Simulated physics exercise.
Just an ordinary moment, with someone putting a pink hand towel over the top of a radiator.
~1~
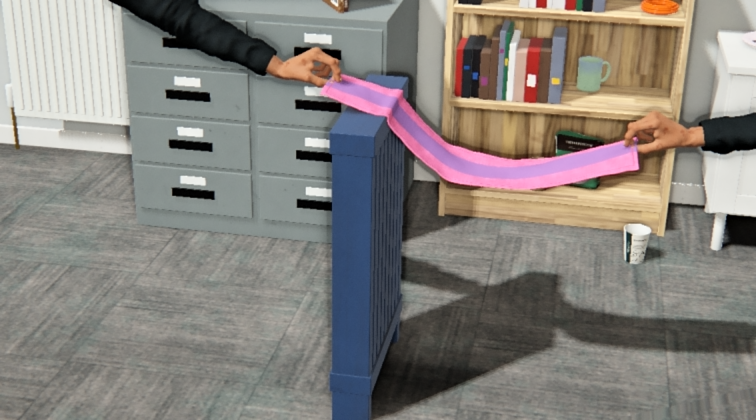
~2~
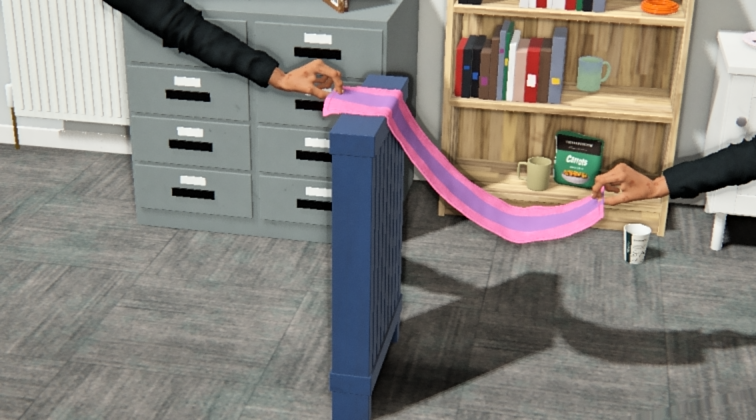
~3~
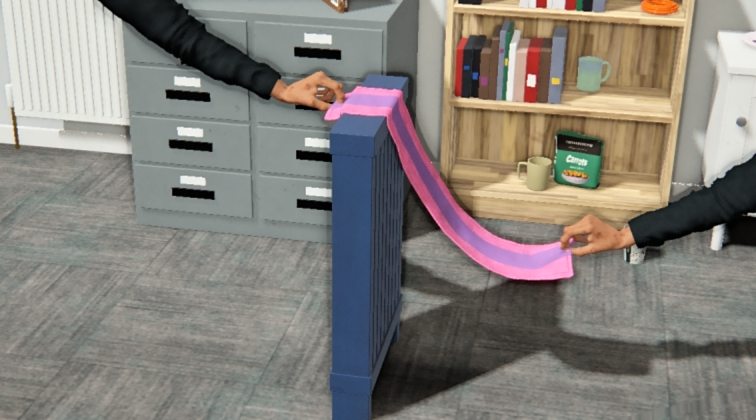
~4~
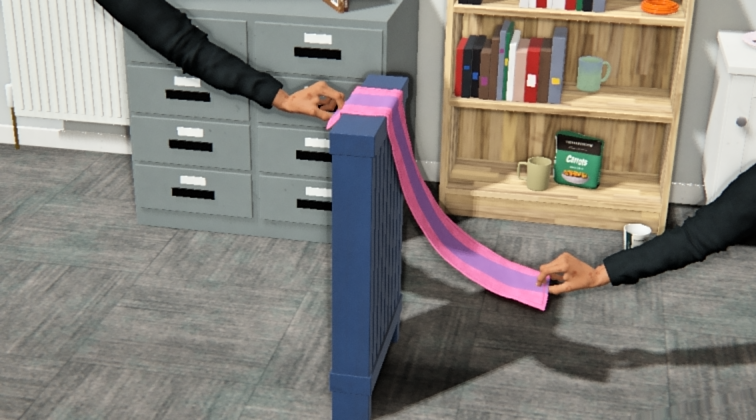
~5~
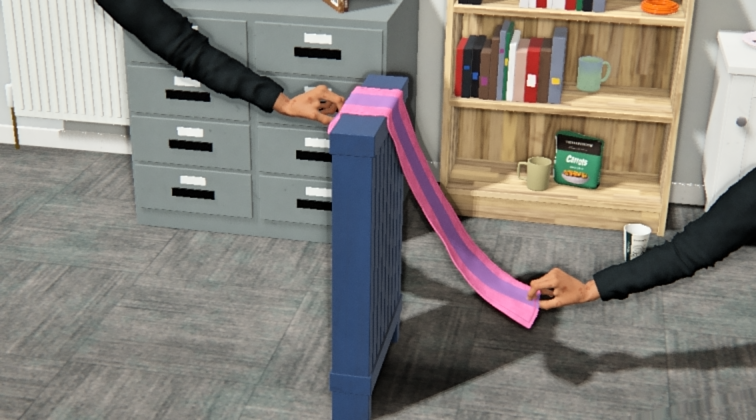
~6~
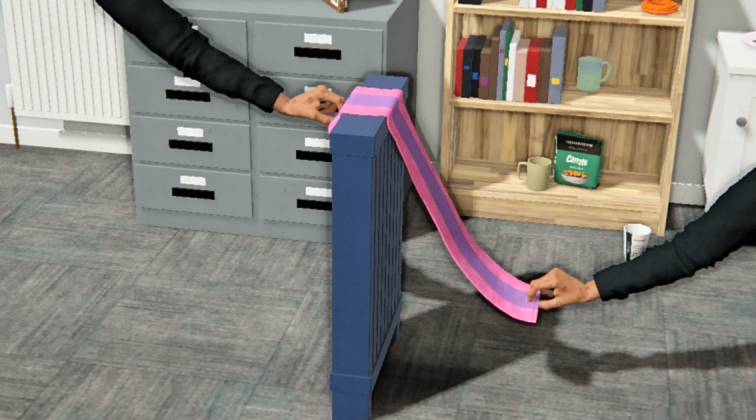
In a room with gray cabinets and a bookshelf, two hands held a pink and purple cloth across a blue radiator's top, and the right hand lowered its end while the left stayed close.
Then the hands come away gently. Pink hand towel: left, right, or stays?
I'd bet it is going to slither off rightward.
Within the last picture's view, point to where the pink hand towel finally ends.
(426, 383), approximately.
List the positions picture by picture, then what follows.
In the first frame, left end (326, 95); right end (633, 170); top of the radiator (352, 139).
In the second frame, left end (328, 115); right end (598, 220).
In the third frame, left end (330, 119); right end (569, 277); top of the radiator (352, 139).
In the fourth frame, left end (331, 126); right end (539, 308).
In the fifth frame, left end (332, 129); right end (524, 325).
In the sixth frame, left end (332, 130); right end (530, 322); far more of it on the right.
Then, 0.32 s on from there, hand towel clear of the top and falling near (427, 268).
Then, 0.60 s on from there, hand towel in a heap on the floor near (425, 380).
In the end, hand towel in a heap on the floor near (426, 383). The pink hand towel runs off to the right.
